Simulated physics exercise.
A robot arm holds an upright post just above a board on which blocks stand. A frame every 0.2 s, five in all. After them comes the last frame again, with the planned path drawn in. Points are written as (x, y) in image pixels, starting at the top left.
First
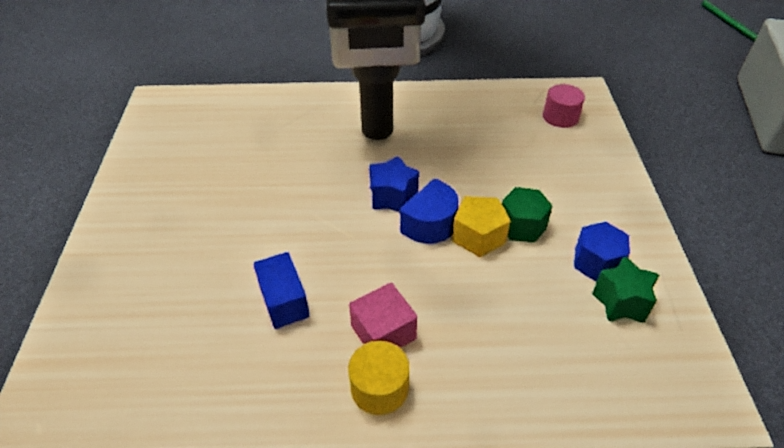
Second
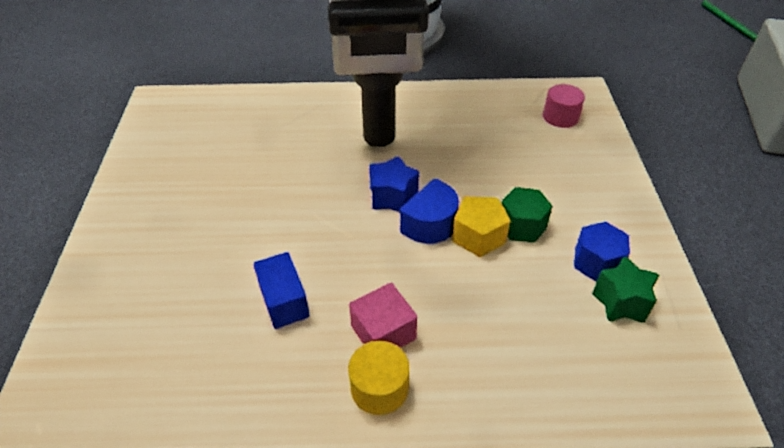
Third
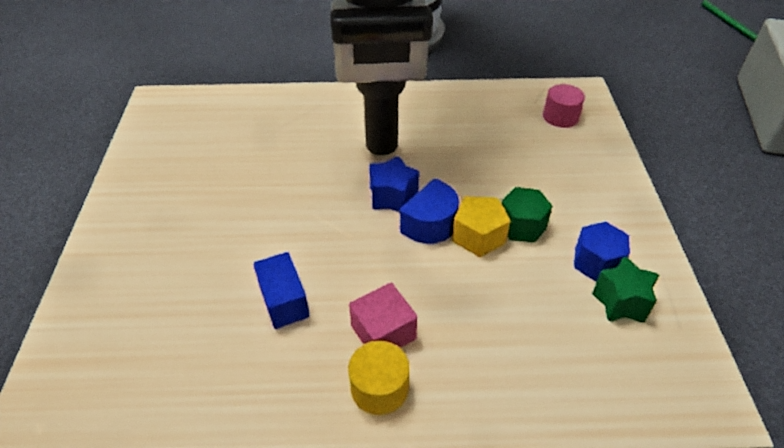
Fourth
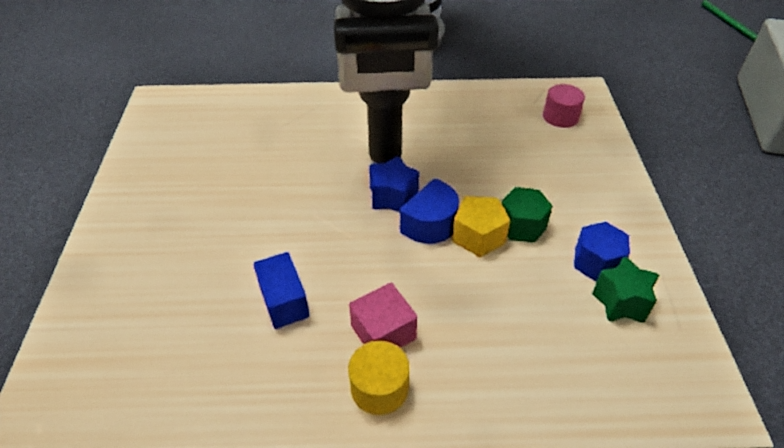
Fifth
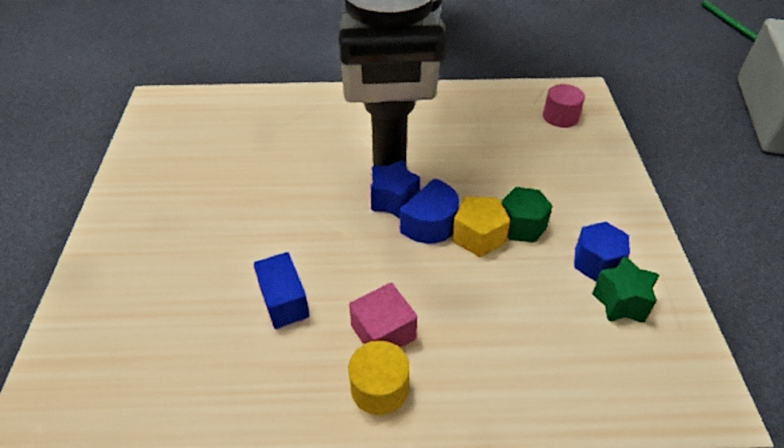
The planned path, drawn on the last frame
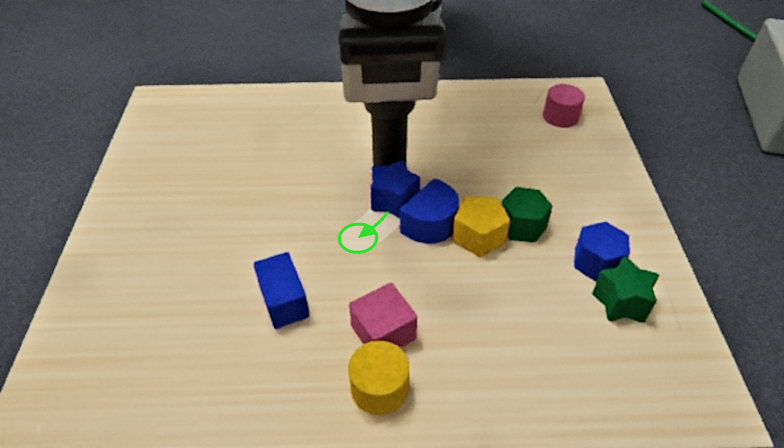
On a wooden board, a robot arm's black post moves down to the blue star block.
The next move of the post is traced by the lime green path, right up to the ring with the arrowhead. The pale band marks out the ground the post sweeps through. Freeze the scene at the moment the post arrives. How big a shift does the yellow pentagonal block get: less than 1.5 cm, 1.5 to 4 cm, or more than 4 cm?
It ends under 1.5 cm away.
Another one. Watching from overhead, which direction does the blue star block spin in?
Twists anticlockwise.
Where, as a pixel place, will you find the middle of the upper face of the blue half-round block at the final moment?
About (442, 220).
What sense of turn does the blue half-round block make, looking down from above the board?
The block turns counter-clockwise.
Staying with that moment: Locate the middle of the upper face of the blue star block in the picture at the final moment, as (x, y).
It should be at about (381, 239).
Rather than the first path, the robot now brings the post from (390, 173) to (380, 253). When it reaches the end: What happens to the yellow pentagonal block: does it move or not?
It travels a centimetre or more.
The line goes from (390, 173) over (393, 195) and (383, 219) to (358, 238).
What follows on the original path. One third of the way, post (393, 187); blue star block (397, 199); blue half-round block (440, 215), turned 15° anticlockwise; yellow pentagonal block (491, 218), turned 10° anticlockwise.
Two thirds of the way, post (382, 210); blue star block (387, 224); blue half-round block (442, 220), turned 20° anticlockwise; yellow pentagonal block (492, 219), turned 15° anticlockwise.
At the end, post (358, 229); blue oblong unmoved; blue star block (381, 239), turned 20° anticlockwise; blue half-round block (442, 220), turned 20° anticlockwise; yellow pentagonal block (492, 219), turned 15° anticlockwise.
